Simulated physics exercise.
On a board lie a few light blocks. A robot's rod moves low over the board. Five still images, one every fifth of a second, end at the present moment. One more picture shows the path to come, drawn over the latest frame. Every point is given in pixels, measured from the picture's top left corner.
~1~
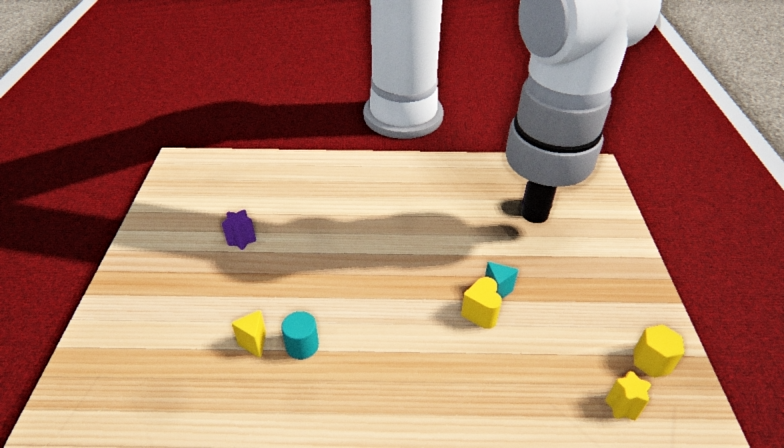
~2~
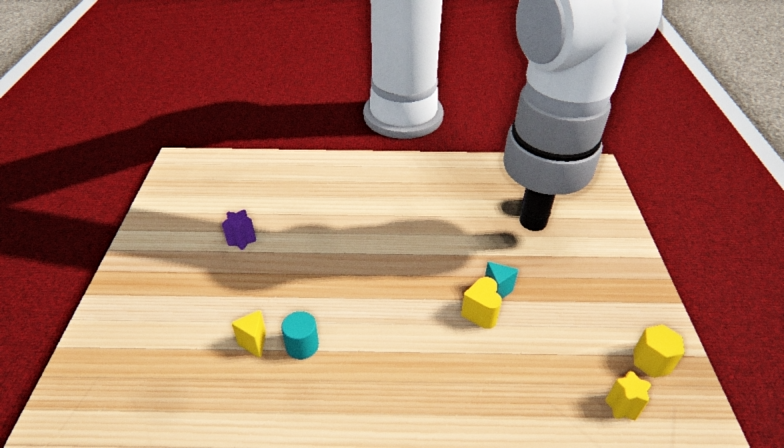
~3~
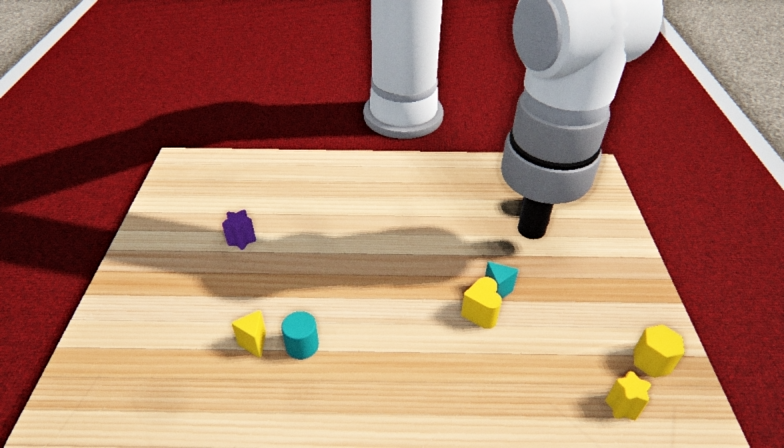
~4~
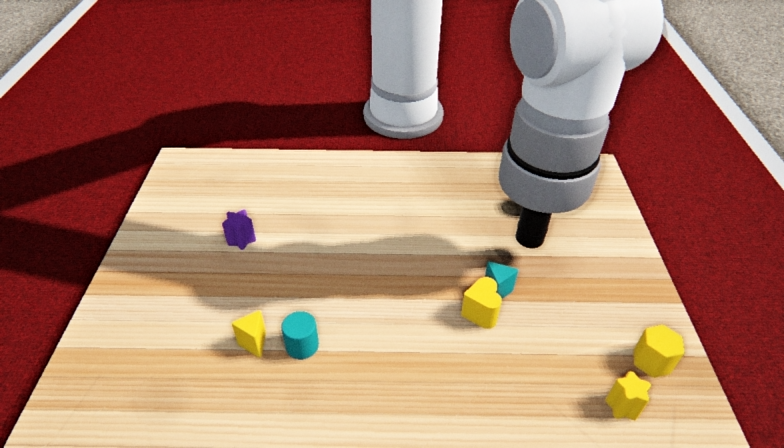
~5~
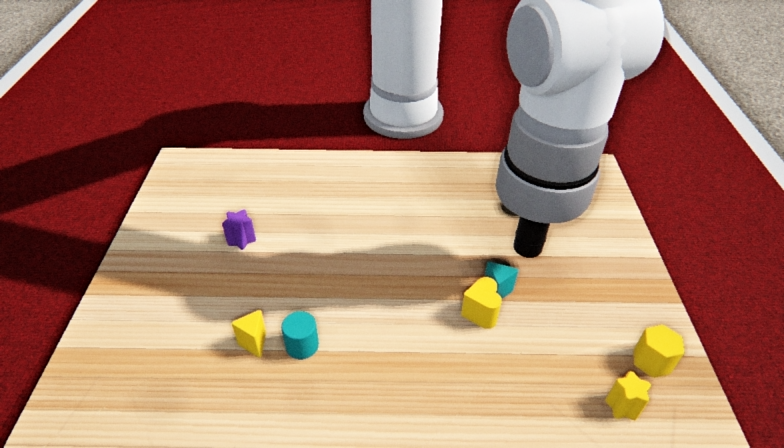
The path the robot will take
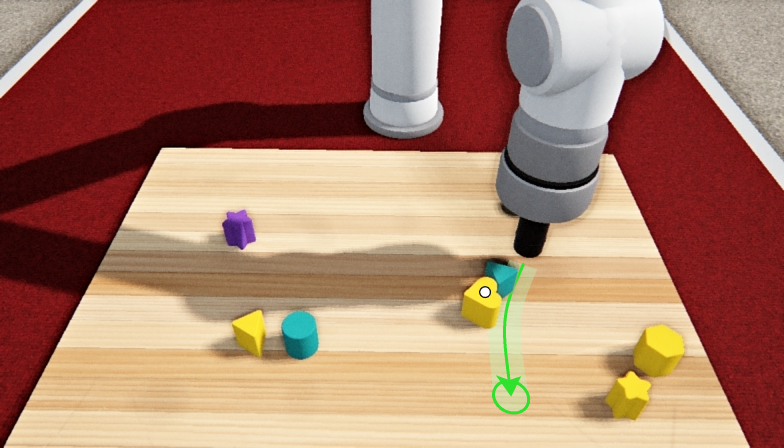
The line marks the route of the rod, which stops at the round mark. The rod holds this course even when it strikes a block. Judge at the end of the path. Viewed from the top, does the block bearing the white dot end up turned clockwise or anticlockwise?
The sense of turning is anti-clockwise.
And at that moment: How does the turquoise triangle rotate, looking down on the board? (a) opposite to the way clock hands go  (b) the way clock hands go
I choose b.
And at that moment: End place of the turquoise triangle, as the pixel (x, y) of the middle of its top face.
It is going to be at (487, 284).
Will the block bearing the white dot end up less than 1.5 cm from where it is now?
No, it doesn't check out.
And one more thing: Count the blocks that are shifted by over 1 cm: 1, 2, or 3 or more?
That makes 2 blocks.
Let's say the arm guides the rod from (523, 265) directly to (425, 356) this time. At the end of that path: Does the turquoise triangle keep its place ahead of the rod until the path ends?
No
Path on the board, from (523, 265) through (505, 321) to (511, 397); the dot is on the yellow heart.
The first path, step by step. One third of the way, rod (513, 285); yellow heart (471, 293), turned 45° anticlockwise; turquoise triangle (489, 282), turned 75° clockwise.
Two thirds of the way, rod (509, 329); yellow heart (467, 295), turned 45° anticlockwise; turquoise triangle (487, 284), turned 90° clockwise.
At the end, rod (516, 382); yellow heart (467, 295), turned 45° anticlockwise; turquoise triangle (487, 284), turned 90° clockwise.
